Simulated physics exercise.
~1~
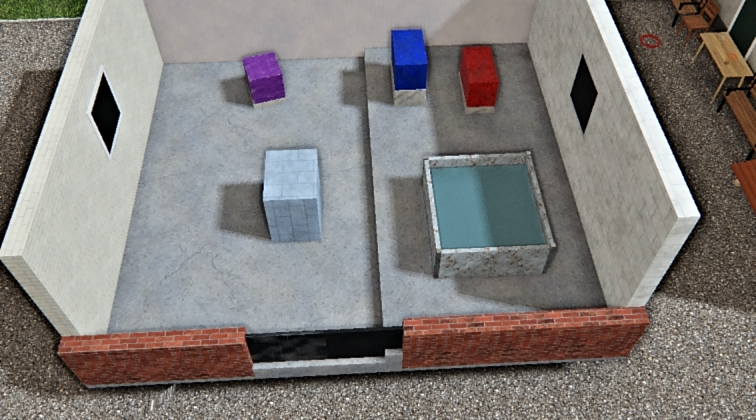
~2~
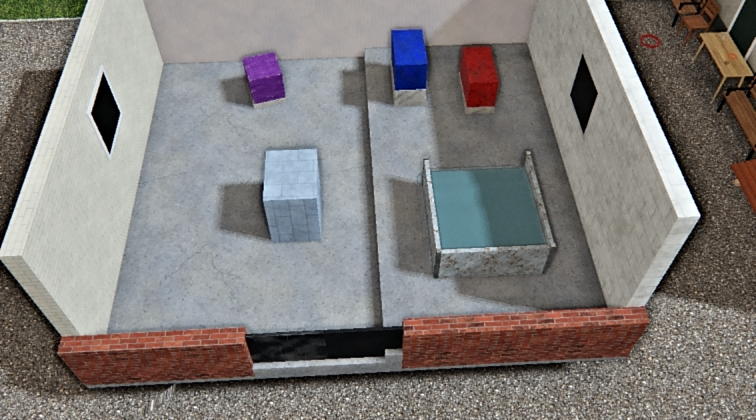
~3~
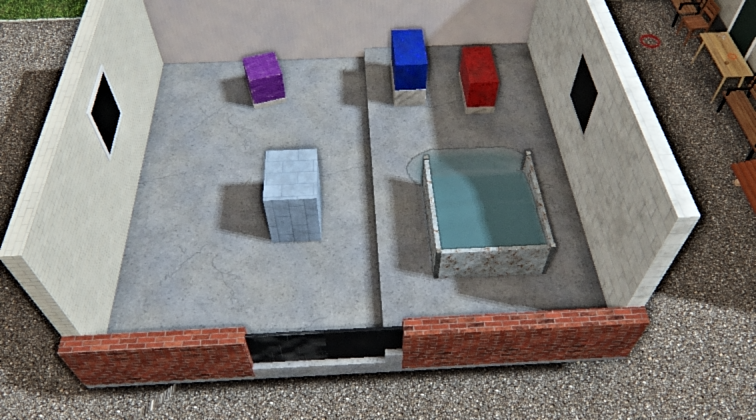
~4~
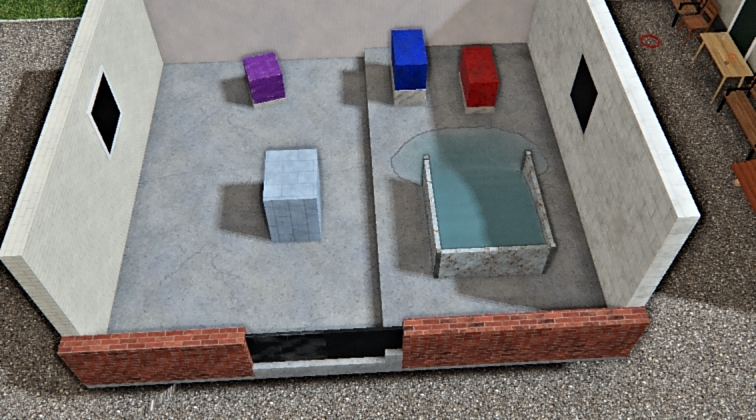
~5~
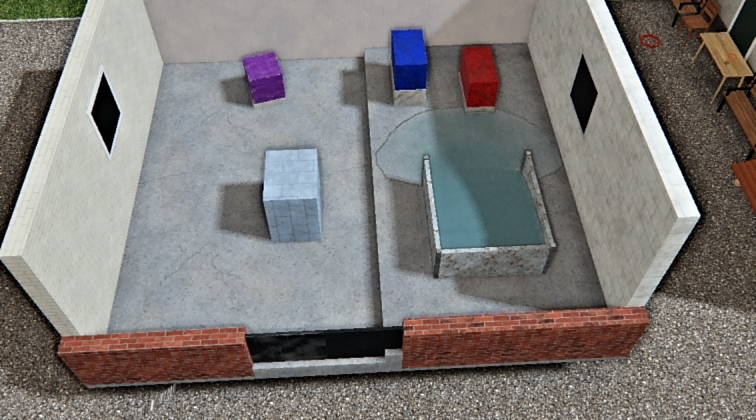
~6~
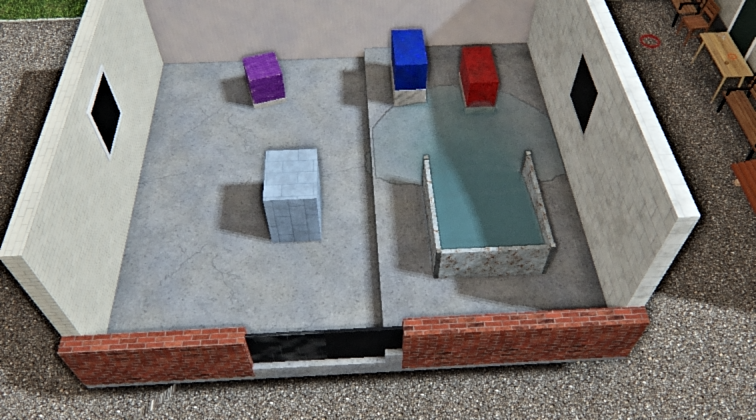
Water sits still in an open stone-walled tank on the right side of a walled yard, near red, blue and purple blocks. The tank's far side goes missing, and water pours out through the gap, spreading in a widening rounded sheet across the floor toward the blue and red blocks.
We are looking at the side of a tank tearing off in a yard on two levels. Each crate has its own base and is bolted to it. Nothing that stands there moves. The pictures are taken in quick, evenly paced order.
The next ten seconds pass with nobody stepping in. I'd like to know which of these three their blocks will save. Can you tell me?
One by one: Red crate: Wet; blue crate: Dry; purple crate: Wet.
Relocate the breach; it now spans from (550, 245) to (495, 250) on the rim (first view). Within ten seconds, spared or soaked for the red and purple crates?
The red crate is left dry, the purple crate is left dry.
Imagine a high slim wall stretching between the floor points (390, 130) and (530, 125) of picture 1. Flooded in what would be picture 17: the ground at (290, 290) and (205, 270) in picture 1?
In order, I'd call them bare and bare.
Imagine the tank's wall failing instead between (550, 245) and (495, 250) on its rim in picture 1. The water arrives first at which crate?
First: The crate marked red.
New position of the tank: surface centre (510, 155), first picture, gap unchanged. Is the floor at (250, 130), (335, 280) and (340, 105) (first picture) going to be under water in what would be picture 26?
As listed: Covered, not flooded, awash.
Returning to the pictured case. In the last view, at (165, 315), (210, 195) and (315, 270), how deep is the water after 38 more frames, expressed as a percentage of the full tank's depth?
My figures are about 0, 4 and 0 percent.
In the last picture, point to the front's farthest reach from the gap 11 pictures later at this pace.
About (297, 64).
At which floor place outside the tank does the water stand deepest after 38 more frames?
Look near (603, 316).
A moment on, water covers 20 % of the floor; the red crate water round its plinth, the blue crate water round its plinth, the purple crate not reached.
Next, water covers 30 % of the floor; the red crate water round its plinth, the blue crate water round its plinth, the purple crate water round its plinth.
Then, water covers 45 % of the floor; the red crate water round its plinth, the blue crate water round its plinth, the purple crate water round its plinth.
Later, water covers 65 % of the floor; the red crate water round its plinth, the blue crate water round its plinth, the purple crate water round its plinth.
In the end, water covers 90 % of the floor; the red crate was topped, the blue crate stayed above the water, the purple crate was topped.
